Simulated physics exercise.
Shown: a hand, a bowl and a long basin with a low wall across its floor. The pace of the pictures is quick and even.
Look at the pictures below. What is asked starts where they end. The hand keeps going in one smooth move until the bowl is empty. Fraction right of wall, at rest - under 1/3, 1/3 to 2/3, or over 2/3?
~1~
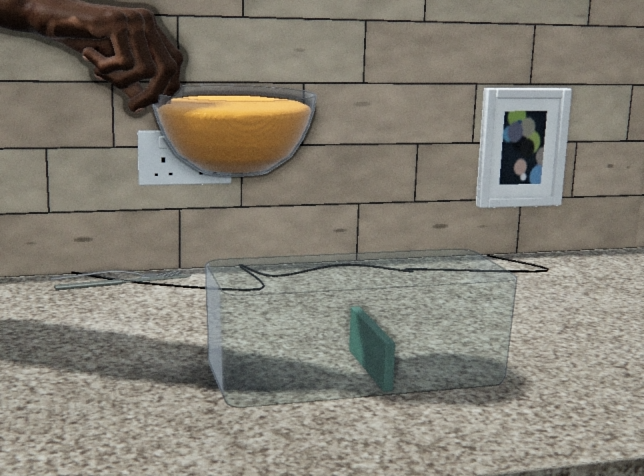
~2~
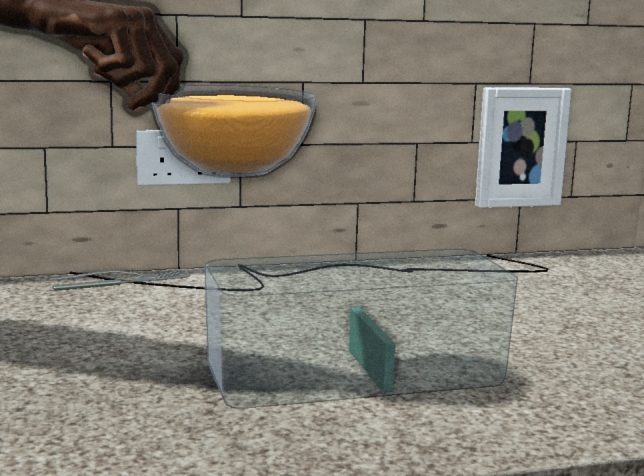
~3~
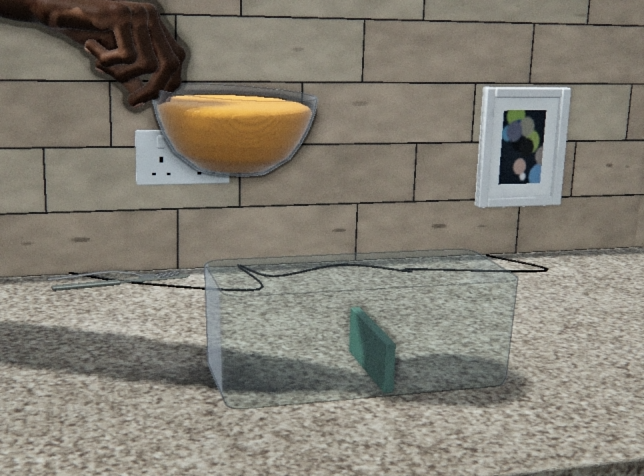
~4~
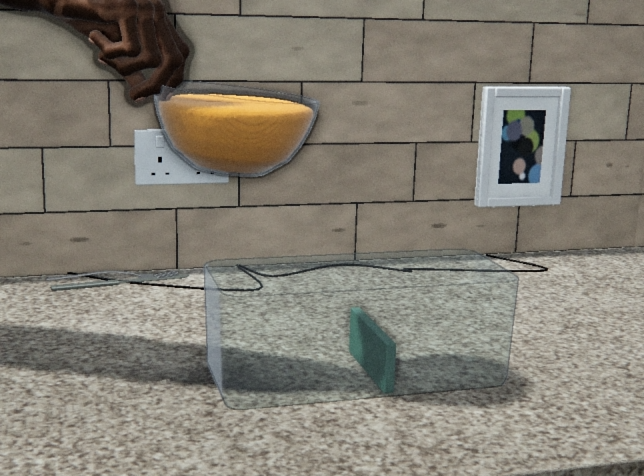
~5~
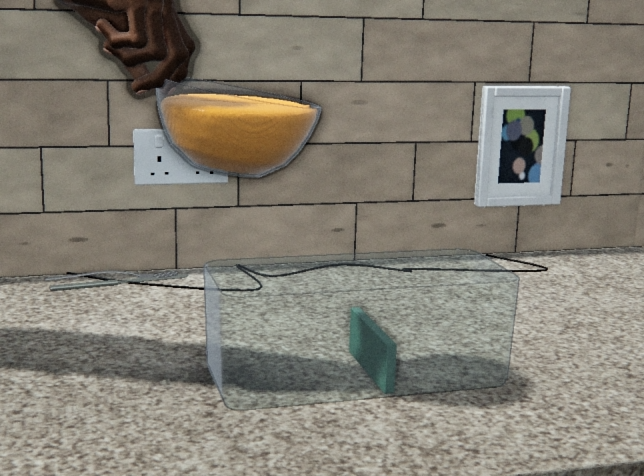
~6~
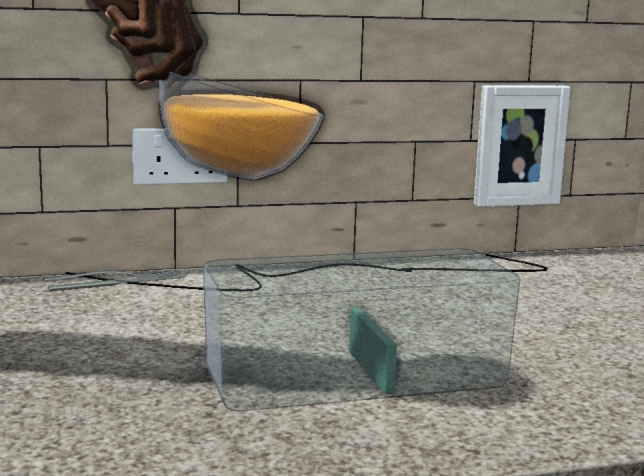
Most likely the amount right of the wall will lie in the middle range, one third to two thirds.
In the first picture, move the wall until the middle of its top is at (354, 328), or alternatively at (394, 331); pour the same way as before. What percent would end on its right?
In order, near 65 and 15 in a hundred.
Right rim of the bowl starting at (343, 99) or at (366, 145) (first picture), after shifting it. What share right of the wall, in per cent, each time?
First place gives some 70 %, second place some 80 %.
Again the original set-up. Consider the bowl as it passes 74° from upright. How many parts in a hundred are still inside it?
It keeps around 35 per cent at that angle.
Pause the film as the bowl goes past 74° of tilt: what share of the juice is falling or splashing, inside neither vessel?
I'd put it at roughly 40 percent of it.
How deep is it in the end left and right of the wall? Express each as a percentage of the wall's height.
40 % left, 40 % right.
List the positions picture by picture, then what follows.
Tilt 0°; pouring edge (312, 95); surface from (156, 104) to (308, 105); the long basin's rim runs from (213, 279) to (495, 265); the wall's top is at (372, 325), in the first picture.
Tilt 1°; pouring edge (313, 96); surface from (156, 104) to (308, 105), in the second picture.
Tilt 3°; pouring edge (314, 98); surface from (156, 103) to (308, 106), in the third picture.
Tilt 6°; pouring edge (315, 102); surface from (159, 101) to (310, 107), in the fourth picture.
Tilt 10°; pouring edge (317, 108); surface from (161, 101) to (312, 107), in the fifth picture.
Tilt 15°; pouring edge (318, 115); surface from (164, 102) to (316, 109), in the sixth picture.
A moment on, the bowl is tipped part way and 34 per cent is still to pour, 6 is left of the wall and 19 right of it.
Next, the bowl is tipped right over and 0 per cent is still to pour, 49 is left of the wall and 45 right of it.
Then the bowl is tipped right over and 0 per cent is still to pour, 52 is left of the wall and 45 right of it.
Later the bowl is tipped right over and 0 per cent is still to pour, 52 is left of the wall and 45 right of it.
Finally, 52 per cent lies left of the wall, 45 right of it and 3 outside.
